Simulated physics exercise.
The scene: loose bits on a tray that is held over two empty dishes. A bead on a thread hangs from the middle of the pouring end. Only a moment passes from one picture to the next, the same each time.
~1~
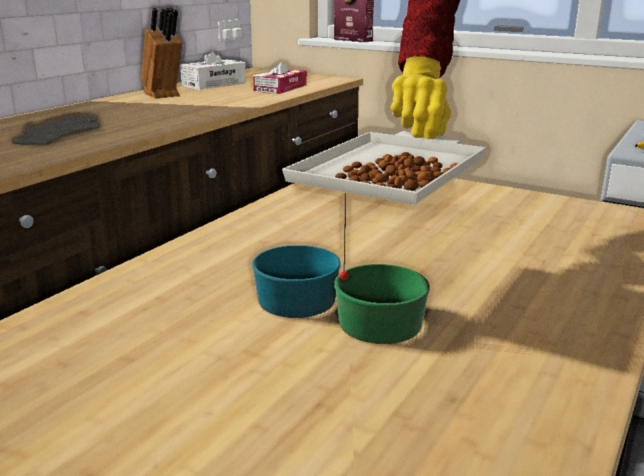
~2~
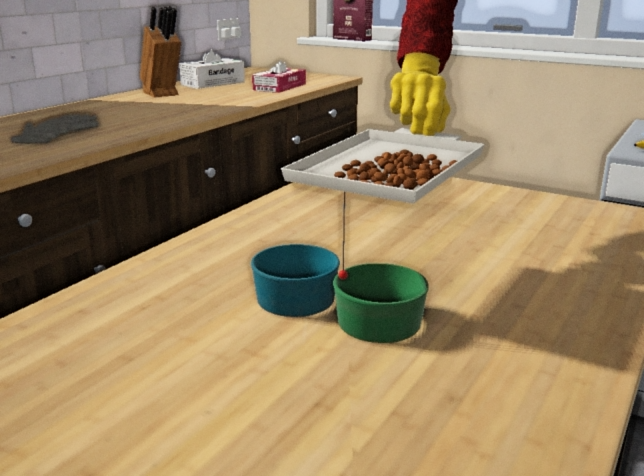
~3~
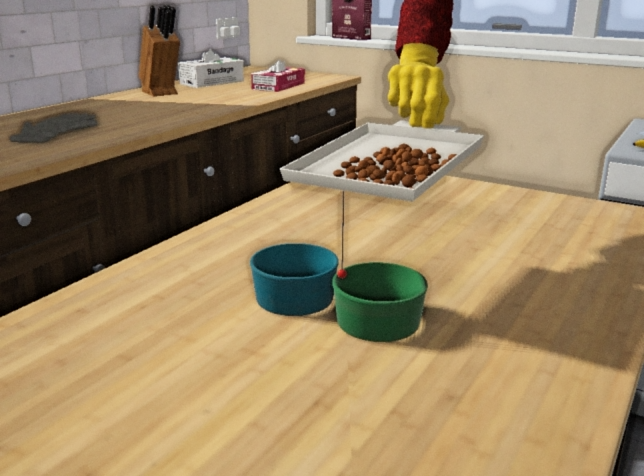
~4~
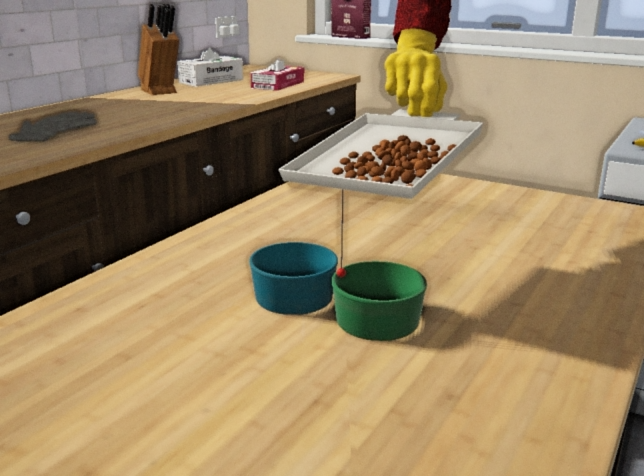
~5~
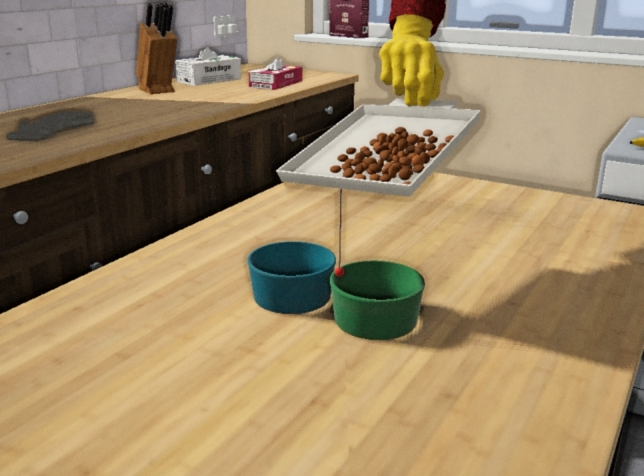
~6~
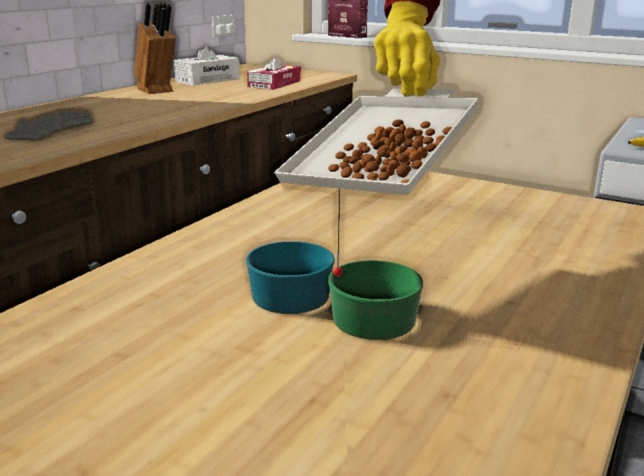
A yellow-gloved hand gradually tilts a tray of brown bits above two empty dishes.
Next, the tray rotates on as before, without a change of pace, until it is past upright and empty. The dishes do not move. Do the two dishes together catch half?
Caught overall: Only the smaller part.
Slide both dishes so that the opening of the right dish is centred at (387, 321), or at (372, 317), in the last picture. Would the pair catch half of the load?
At the first place the larger part, at the second the larger part.
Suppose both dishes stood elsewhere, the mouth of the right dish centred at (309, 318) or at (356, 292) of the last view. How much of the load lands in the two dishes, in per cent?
About 30 and 70 per cent.
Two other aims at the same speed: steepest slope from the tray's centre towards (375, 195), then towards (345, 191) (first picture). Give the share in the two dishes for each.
In turn 0 and 0 in a hundred.
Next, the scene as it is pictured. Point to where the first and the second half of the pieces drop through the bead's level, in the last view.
Around (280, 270) and then (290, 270).
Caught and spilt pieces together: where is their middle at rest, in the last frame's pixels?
Roughly at (268, 327).
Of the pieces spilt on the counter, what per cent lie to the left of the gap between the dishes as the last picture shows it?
Near 90 %.
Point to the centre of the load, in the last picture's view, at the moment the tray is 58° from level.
Close to (341, 160).
Soon after the last picture, tray tipped steeply; nearly all on the tray; a stray few in the air.
A little later, tray tipped right over; about half on the tray; a stray few in the left dish; a small part outside both; about a third in the air.
Later still, tray tipped past a quarter turn; a small part in the left dish; most outside both.
At rest, tray tipped past a quarter turn; none in the right dish; a small part in the left dish; most outside both.
